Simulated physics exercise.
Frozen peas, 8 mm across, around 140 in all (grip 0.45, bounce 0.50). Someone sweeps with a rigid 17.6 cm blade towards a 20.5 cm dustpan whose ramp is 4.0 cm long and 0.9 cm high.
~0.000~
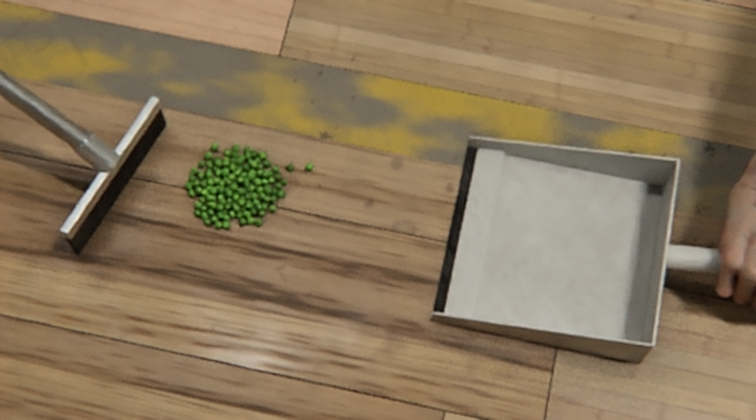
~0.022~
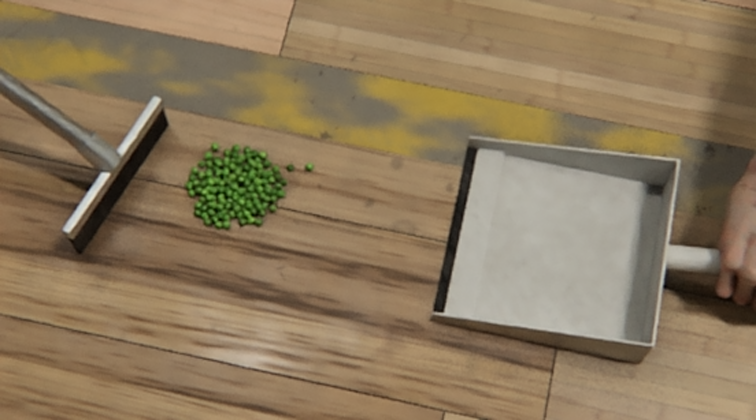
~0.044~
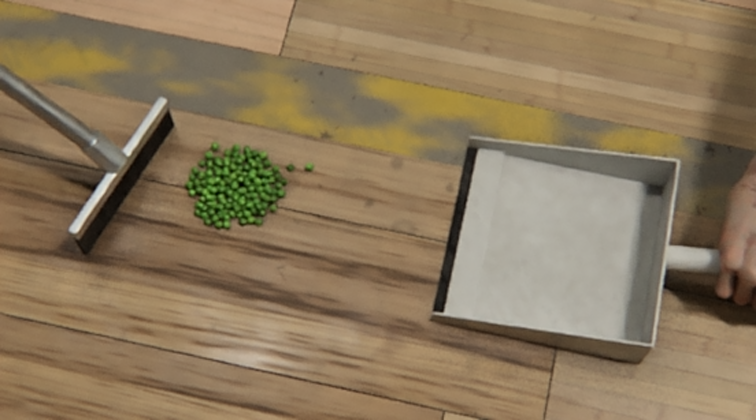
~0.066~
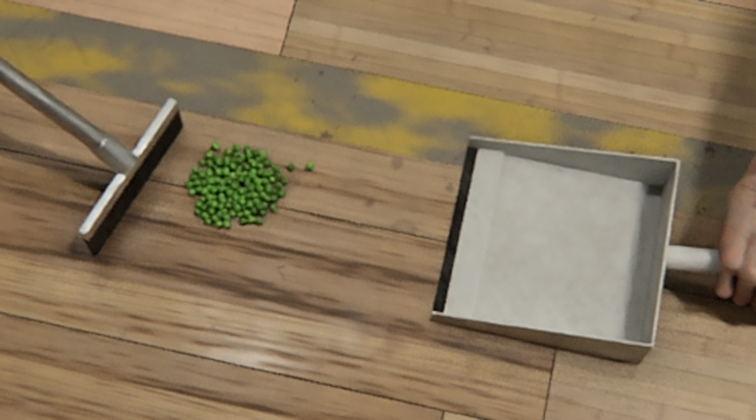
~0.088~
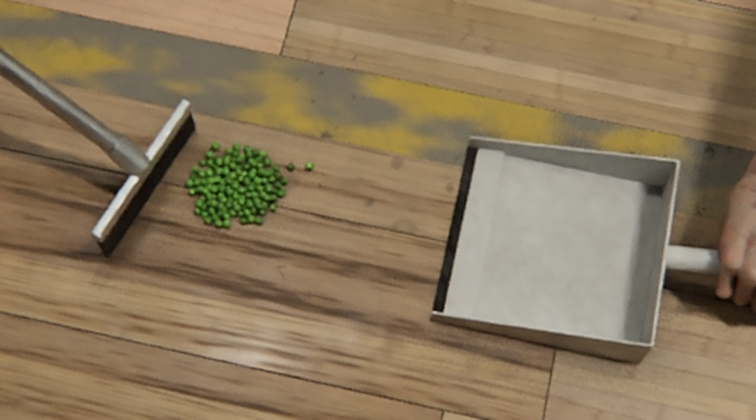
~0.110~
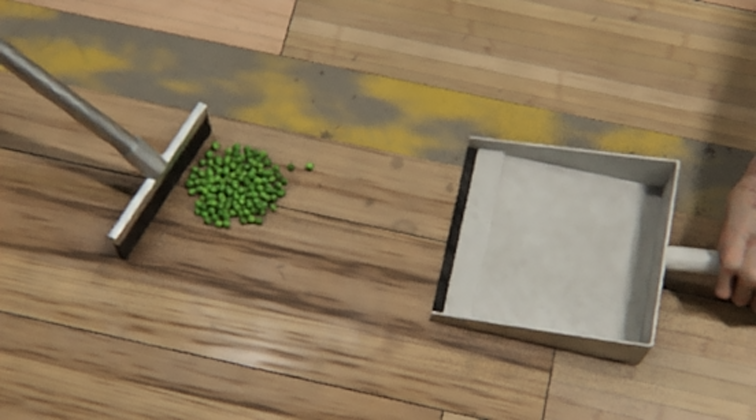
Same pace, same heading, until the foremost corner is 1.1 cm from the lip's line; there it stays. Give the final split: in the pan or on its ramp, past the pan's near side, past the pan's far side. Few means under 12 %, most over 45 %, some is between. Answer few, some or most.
Pan: Some, near side: Some, far side: Few.
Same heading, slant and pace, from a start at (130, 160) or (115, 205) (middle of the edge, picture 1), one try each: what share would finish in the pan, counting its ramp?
About 30 and 25 per cent.
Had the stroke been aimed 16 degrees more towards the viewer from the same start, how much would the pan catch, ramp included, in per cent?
In that case some 25 per cent.
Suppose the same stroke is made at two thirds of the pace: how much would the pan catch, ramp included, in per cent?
In that case some 20 per cent.
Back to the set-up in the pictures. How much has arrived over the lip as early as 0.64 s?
Near 40 per cent so far.
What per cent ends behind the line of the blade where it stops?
Roughly 5 per cent.
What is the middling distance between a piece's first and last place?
Roughly 26 cm.
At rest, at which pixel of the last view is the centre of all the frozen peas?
Around (449, 266).
Then, at 0.28 s, middle of the blade 17 cm from the lip; 0 % over the lip, far side 0 %, near side 5 %.
After 0.39 s, middle of the blade 7 cm from the lip; 0 % over the lip, far side 5 %, near side 10 %.
Then, at 0.64 s, middle of the blade 4 cm from the lip; 40 % over the lip, far side 5 %, near side 20 %.
In the end, at 1.4 s, pan 35 %, near side 20 %, far side 5 %, in front of the lip or behind the blade 40 %.
